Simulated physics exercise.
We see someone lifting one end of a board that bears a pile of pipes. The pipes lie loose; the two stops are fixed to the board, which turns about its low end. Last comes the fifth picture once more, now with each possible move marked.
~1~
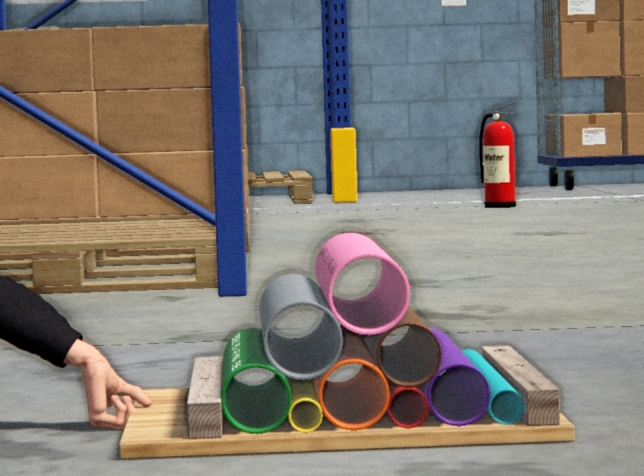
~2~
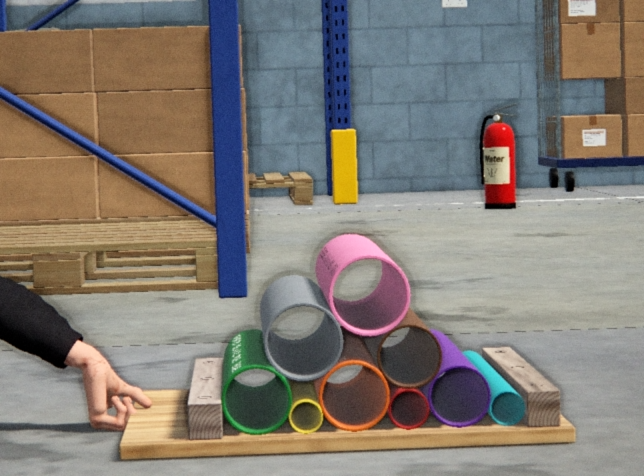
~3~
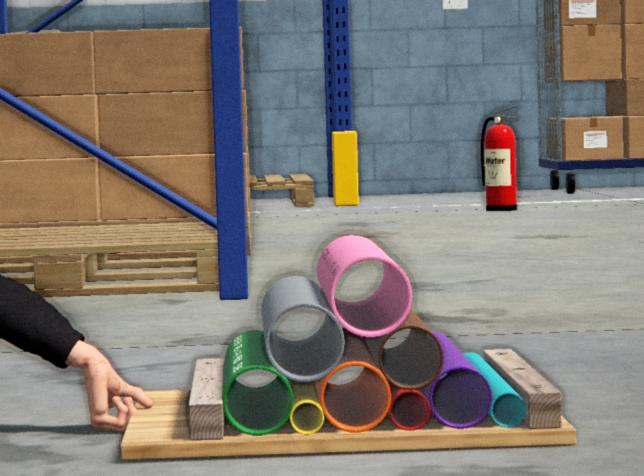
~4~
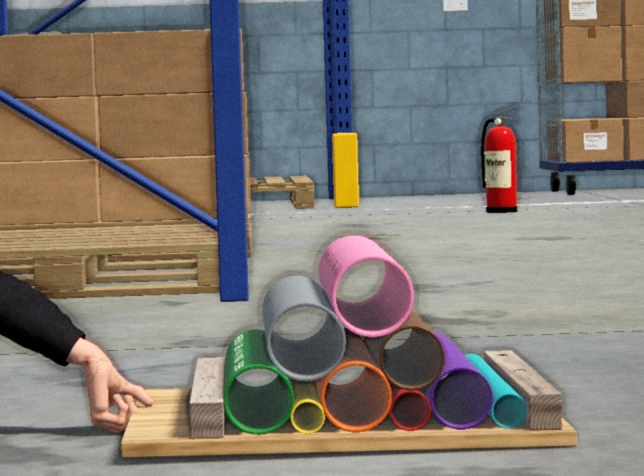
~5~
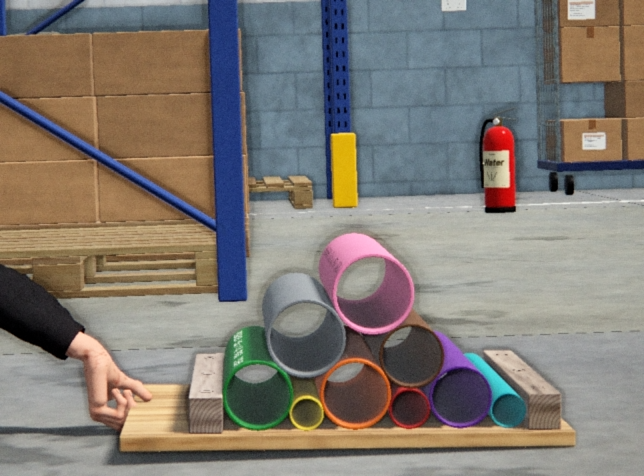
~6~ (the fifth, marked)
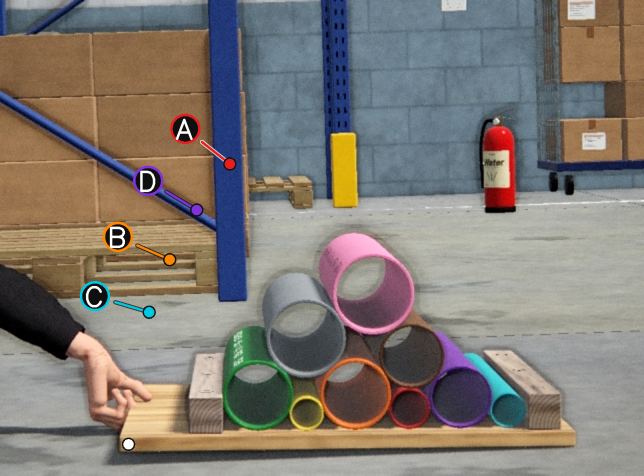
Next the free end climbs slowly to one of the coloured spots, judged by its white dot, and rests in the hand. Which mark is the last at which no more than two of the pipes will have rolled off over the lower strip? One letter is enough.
A is the limit.
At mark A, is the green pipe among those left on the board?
Yes, with A.
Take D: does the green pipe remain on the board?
Yes.
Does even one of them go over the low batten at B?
No, at B.
On the marked copy, A at (230, 164); B at (170, 260); C at (149, 312); D at (197, 210); the white dot at (129, 444).
With A. Early on, board at 23°.
Further on, board at 40°.
At the end, board at 40°, one over the low batten (pink).
As for the rest, B none over the low batten; C none over the low batten; D one over the low batten (pink).
